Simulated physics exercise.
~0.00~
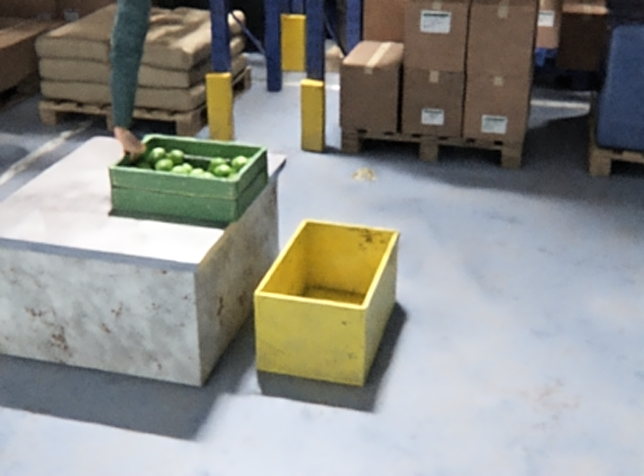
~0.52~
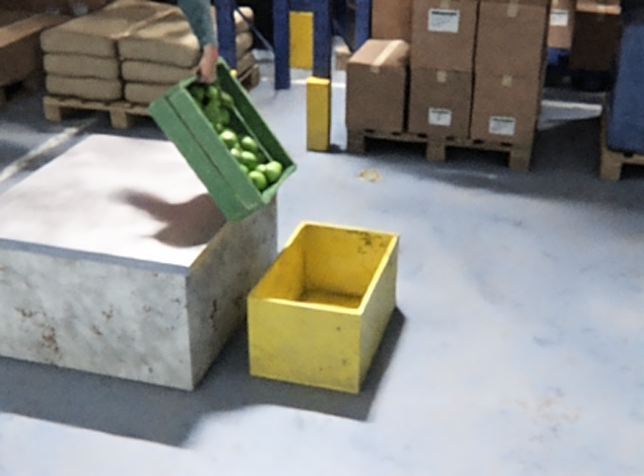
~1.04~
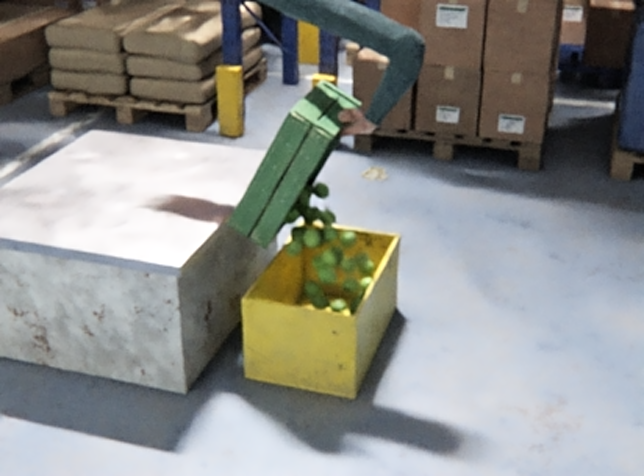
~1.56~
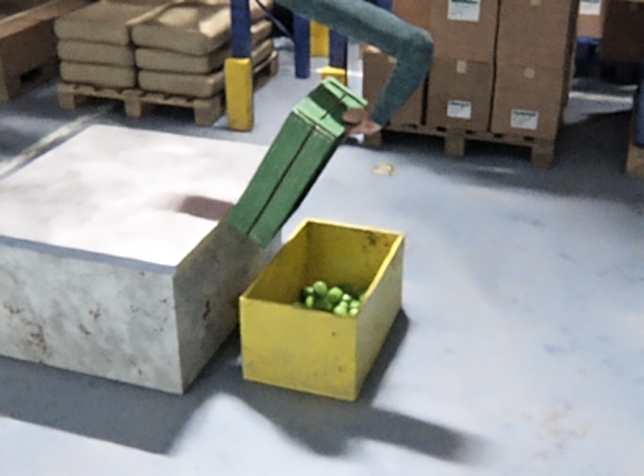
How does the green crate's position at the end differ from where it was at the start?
At the start the green crate sat upright on top of the bench, near its right end. By the end it was farther right, held steeply tipped over beside the bench and above the yellow trough.
